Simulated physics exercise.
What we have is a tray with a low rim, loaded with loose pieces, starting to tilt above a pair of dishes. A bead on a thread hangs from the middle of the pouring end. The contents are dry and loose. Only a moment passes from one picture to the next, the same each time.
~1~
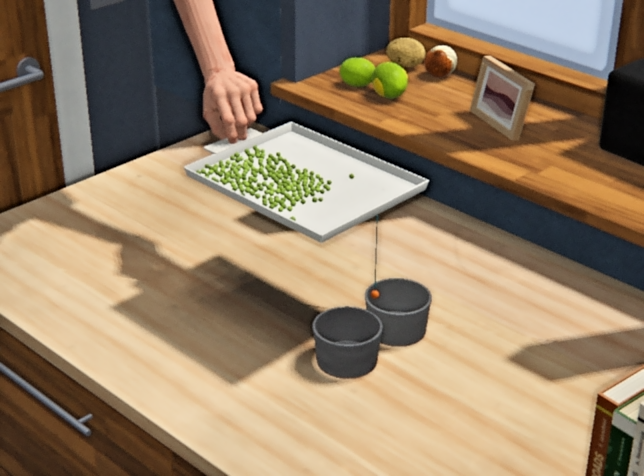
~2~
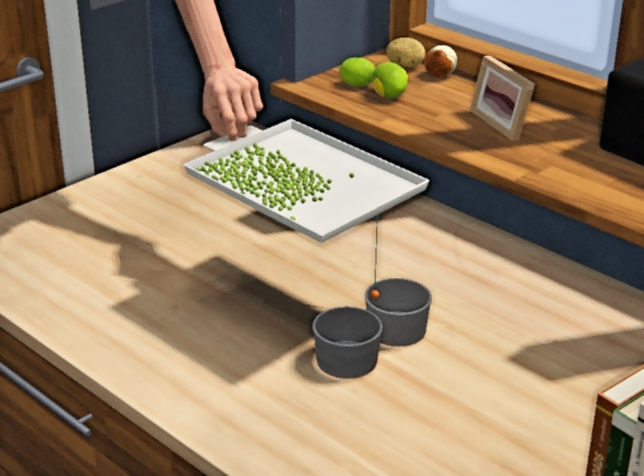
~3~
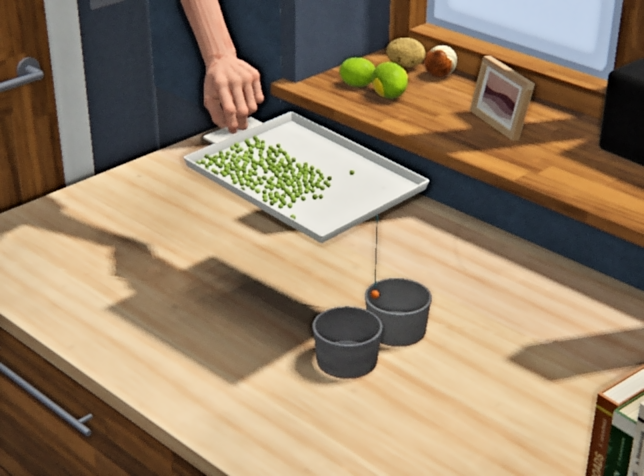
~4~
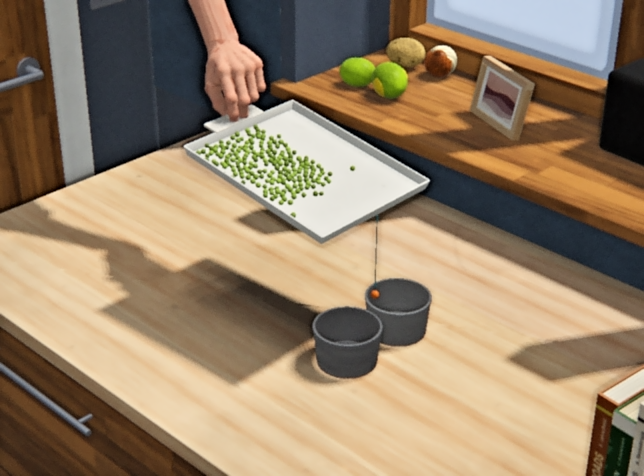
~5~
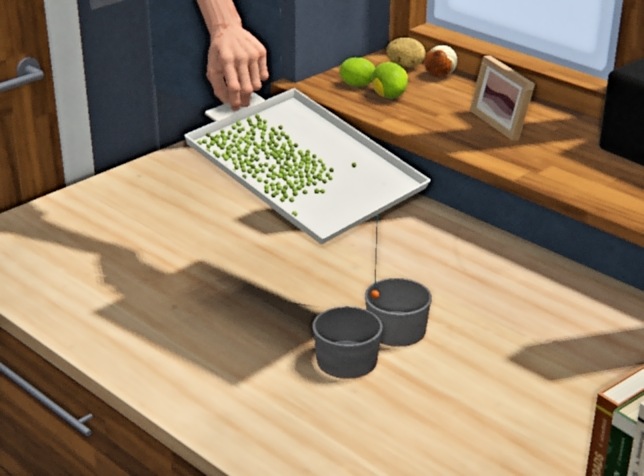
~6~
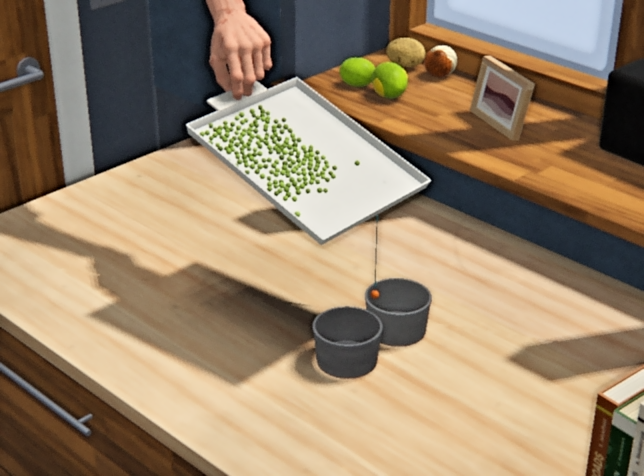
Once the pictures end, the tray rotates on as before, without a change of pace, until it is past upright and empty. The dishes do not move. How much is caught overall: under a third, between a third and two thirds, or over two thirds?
They take between a third and two thirds between them.
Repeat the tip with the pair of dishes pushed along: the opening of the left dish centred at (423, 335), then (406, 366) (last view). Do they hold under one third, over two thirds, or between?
The first try: Under a third. The second: Under a third.
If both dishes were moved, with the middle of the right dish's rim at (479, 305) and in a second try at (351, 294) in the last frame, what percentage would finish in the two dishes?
Near 0 % and 0 %.
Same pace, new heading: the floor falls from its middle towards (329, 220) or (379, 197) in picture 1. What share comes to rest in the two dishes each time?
Near 50 % and 40 %.
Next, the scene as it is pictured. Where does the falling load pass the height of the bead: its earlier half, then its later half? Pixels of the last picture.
First near (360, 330), later near (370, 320).
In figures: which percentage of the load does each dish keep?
Left dish near 40 in a hundred; right dish near 10.
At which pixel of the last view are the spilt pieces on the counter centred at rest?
Around (405, 398).
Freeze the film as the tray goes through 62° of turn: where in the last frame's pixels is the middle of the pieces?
Close to (349, 226).
Just after the last frame, tray tipped steeply; roughly two thirds on the tray; just a few in the left dish; just a few in the right dish; roughly a quarter outside both; about a tenth in the air.
A moment on, tray tipped past a quarter turn; roughly a quarter on the tray; roughly a quarter in the left dish; just a few in the right dish; roughly a quarter outside both; roughly a third in the air.
Further on, tray tipped past a quarter turn; roughly a third in the left dish; about a tenth in the right dish; roughly half outside both.
When it is over, tray tipped past a quarter turn; roughly a third in the left dish; about a tenth in the right dish; roughly half outside both.
